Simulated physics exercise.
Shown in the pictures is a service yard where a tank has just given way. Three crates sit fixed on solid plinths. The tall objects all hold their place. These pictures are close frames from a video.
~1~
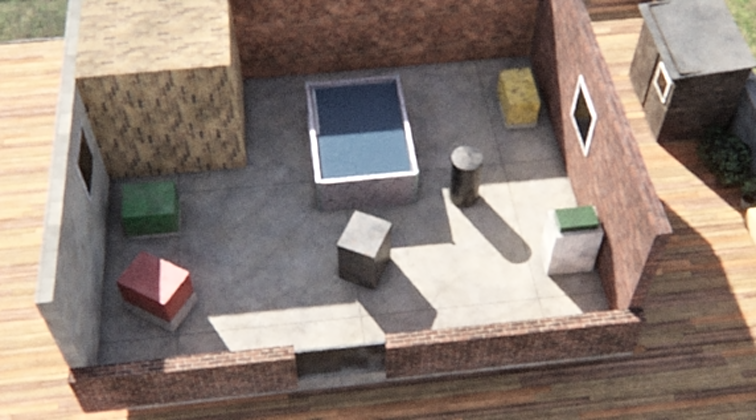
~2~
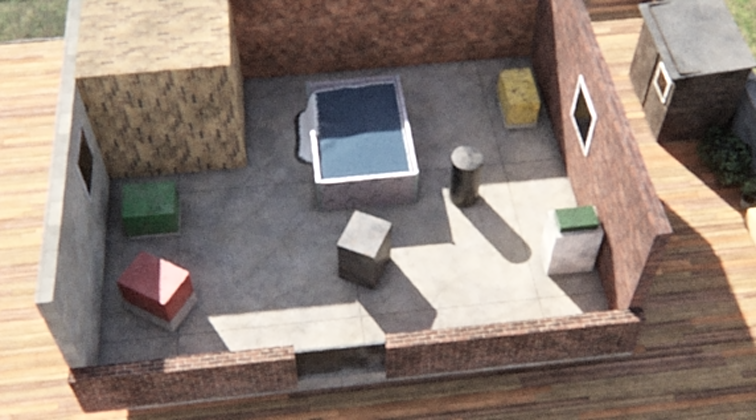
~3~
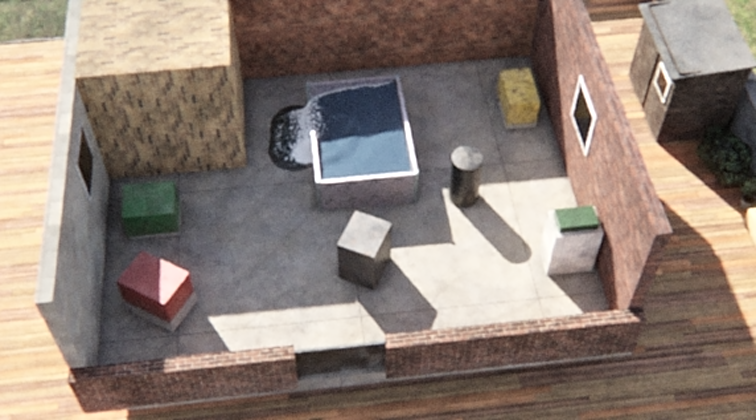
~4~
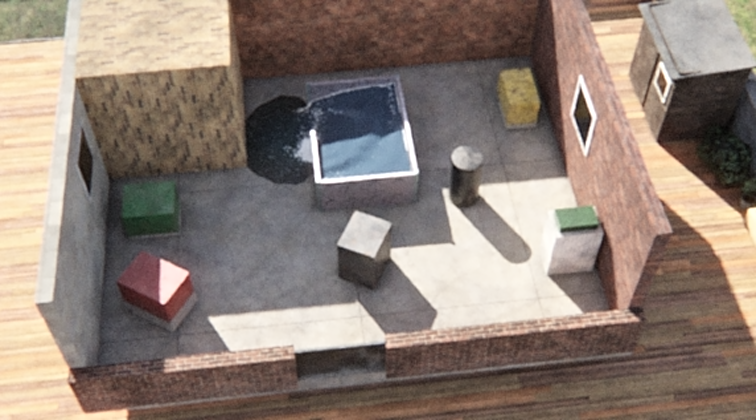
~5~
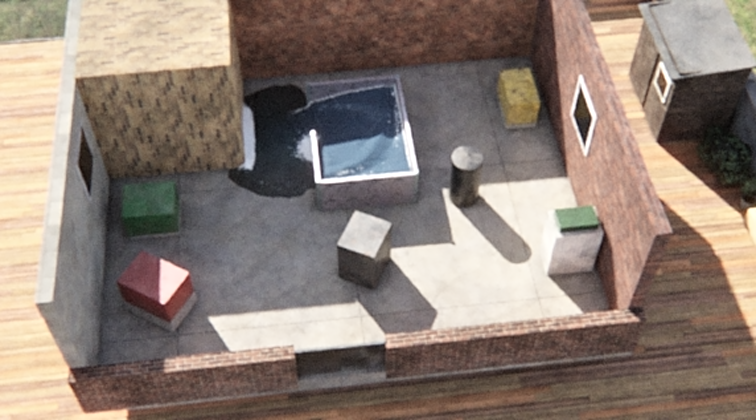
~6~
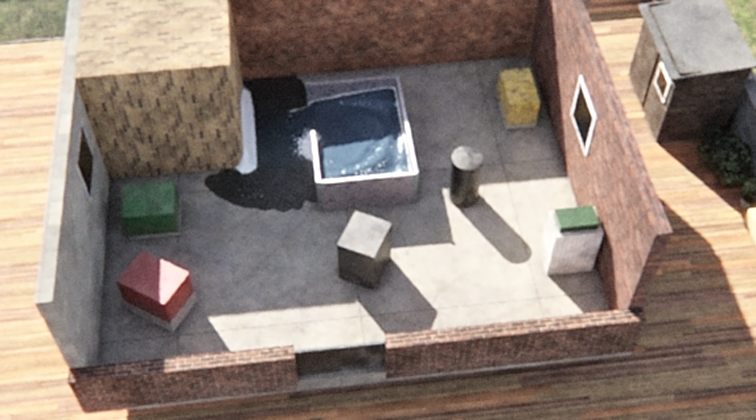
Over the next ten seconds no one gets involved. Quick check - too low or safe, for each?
Green crate too low; yellow crate too low; red crate safe.
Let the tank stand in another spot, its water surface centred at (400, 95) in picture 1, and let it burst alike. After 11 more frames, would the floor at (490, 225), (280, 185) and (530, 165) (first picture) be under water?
First unwetted; next drenched; last unwetted.
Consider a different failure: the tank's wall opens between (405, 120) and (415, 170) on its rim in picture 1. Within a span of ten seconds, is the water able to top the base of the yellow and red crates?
Note: Yellow crate is overtopped; red crate is left dry.
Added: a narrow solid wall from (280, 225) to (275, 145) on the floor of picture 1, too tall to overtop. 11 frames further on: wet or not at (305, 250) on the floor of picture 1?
At that place: Wet.
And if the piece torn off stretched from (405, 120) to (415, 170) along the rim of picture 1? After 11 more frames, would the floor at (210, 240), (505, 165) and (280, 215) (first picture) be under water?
Untouched, soaked, untouched.
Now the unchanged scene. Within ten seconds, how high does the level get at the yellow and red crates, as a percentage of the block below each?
I'd put it at some 190 % for one and some 60 % for the other, in that order.
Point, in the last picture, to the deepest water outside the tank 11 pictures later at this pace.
Somewhere near (244, 85).
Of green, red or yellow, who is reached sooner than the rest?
Note: The crate marked green is first.
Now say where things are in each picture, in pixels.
Still water in the water tank at (360, 130), in the first frame.
The front is at (306, 161), out from the gap at (314, 128), in the second frame.
The front is at (280, 163), out from the gap at (314, 129), in the third frame.
Water pours out at (314, 130) and has run to (247, 161), in the fourth frame.
The front is at (235, 177), out from the gap at (314, 130), in the fifth frame.
Water pours out at (314, 129) and has run to (212, 184), in the sixth frame.
A moment on, water covers 15 % of the floor; the green crate water round its plinth, the yellow crate not reached, the red crate not reached.
Next, water covers 30 % of the floor; the green crate water round its plinth, the yellow crate not reached, the red crate water round its plinth.
Then, water covers 55 % of the floor; the green crate water round its plinth, the yellow crate water round its plinth, the red crate water round its plinth.
Later, water covers 85 % of the floor; the green crate water round its plinth, the yellow crate water round its plinth, the red crate water round its plinth.
In the end, water covers 100 % of the floor; the green crate was topped, the yellow crate was topped, the red crate stayed above the water.
